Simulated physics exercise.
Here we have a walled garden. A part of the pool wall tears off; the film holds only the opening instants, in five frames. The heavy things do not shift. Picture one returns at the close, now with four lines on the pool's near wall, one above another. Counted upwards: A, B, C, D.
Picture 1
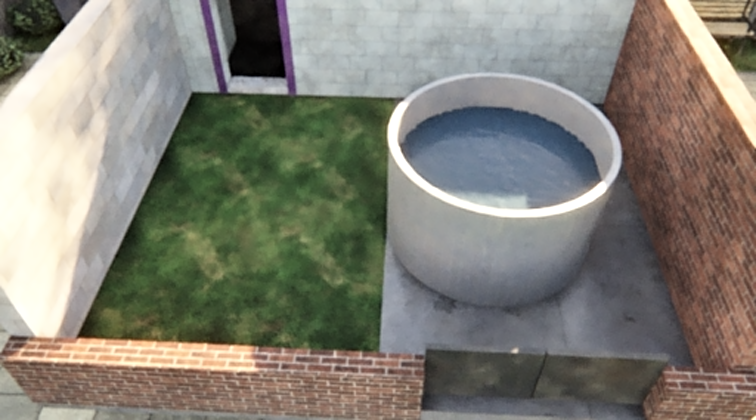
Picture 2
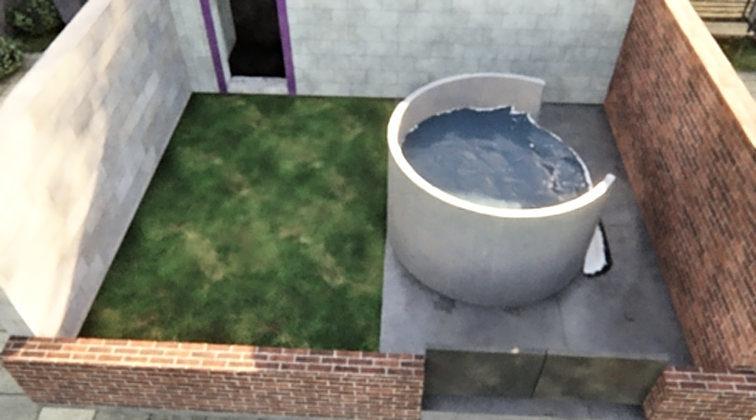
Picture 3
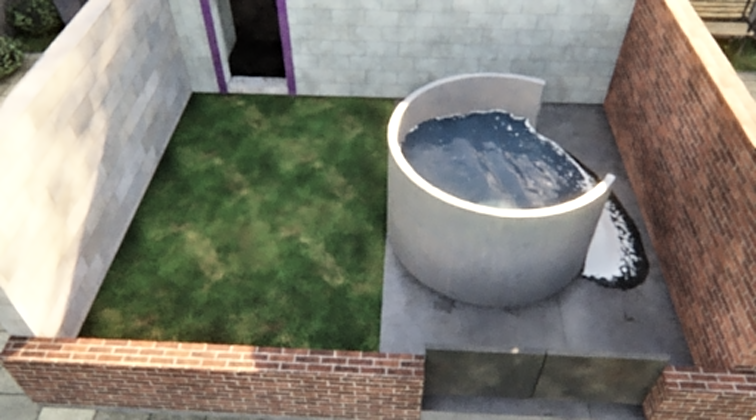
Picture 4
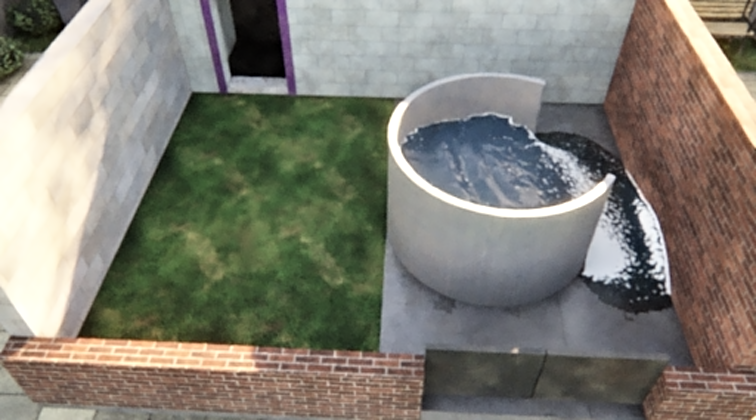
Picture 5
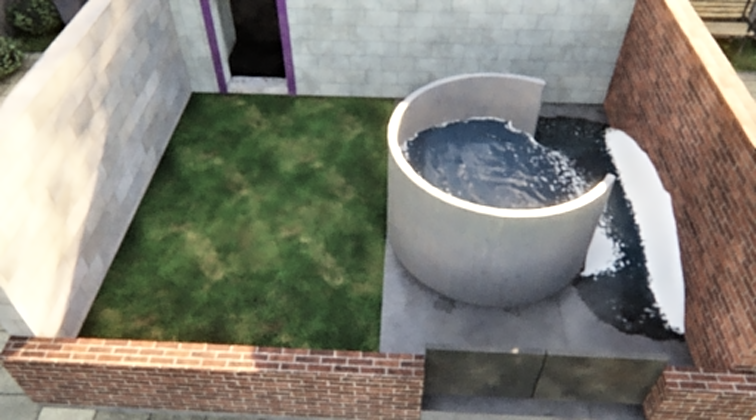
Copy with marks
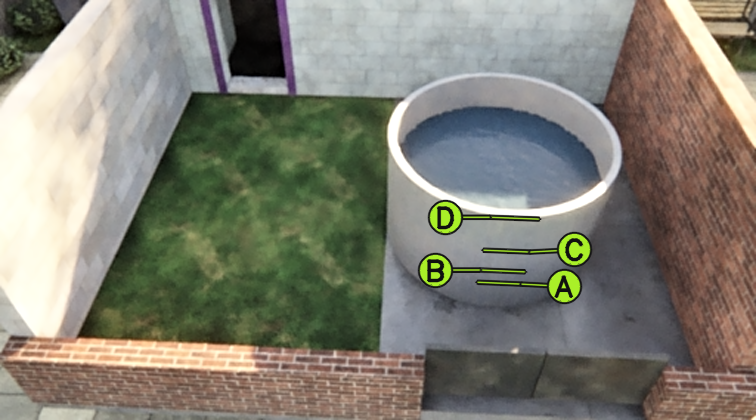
Water pours through a gap in the round tank's right side and spreads across the paving.
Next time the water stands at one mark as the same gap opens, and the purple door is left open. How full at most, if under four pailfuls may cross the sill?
Go for C.
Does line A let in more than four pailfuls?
No, that is safe.
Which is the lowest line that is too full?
That would be D.
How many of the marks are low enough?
Three of the four.
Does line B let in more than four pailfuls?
No.
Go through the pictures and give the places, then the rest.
Water in the pool at rest, its middle at (497, 166); foot of the purple doorway at (258, 93); shut gate at (543, 357).
Water covers 2 % of the ground and shows as far out as (592, 271).
Water covers 6 % of the ground and shows as far out as (628, 282).
Water covers 10 % of the ground and shows as far out as (668, 297).
Water covers 14 % of the ground and shows as far out as (681, 305).
On the marked copy, A at (499, 283); B at (502, 270); C at (506, 251); D at (514, 218); from the bottom up A, B, C, D.
With A, nothing gets over.
With B, nothing gets over.
With C, a splash gets over, under a bucket.
With D, about 14 bucketfuls get in.
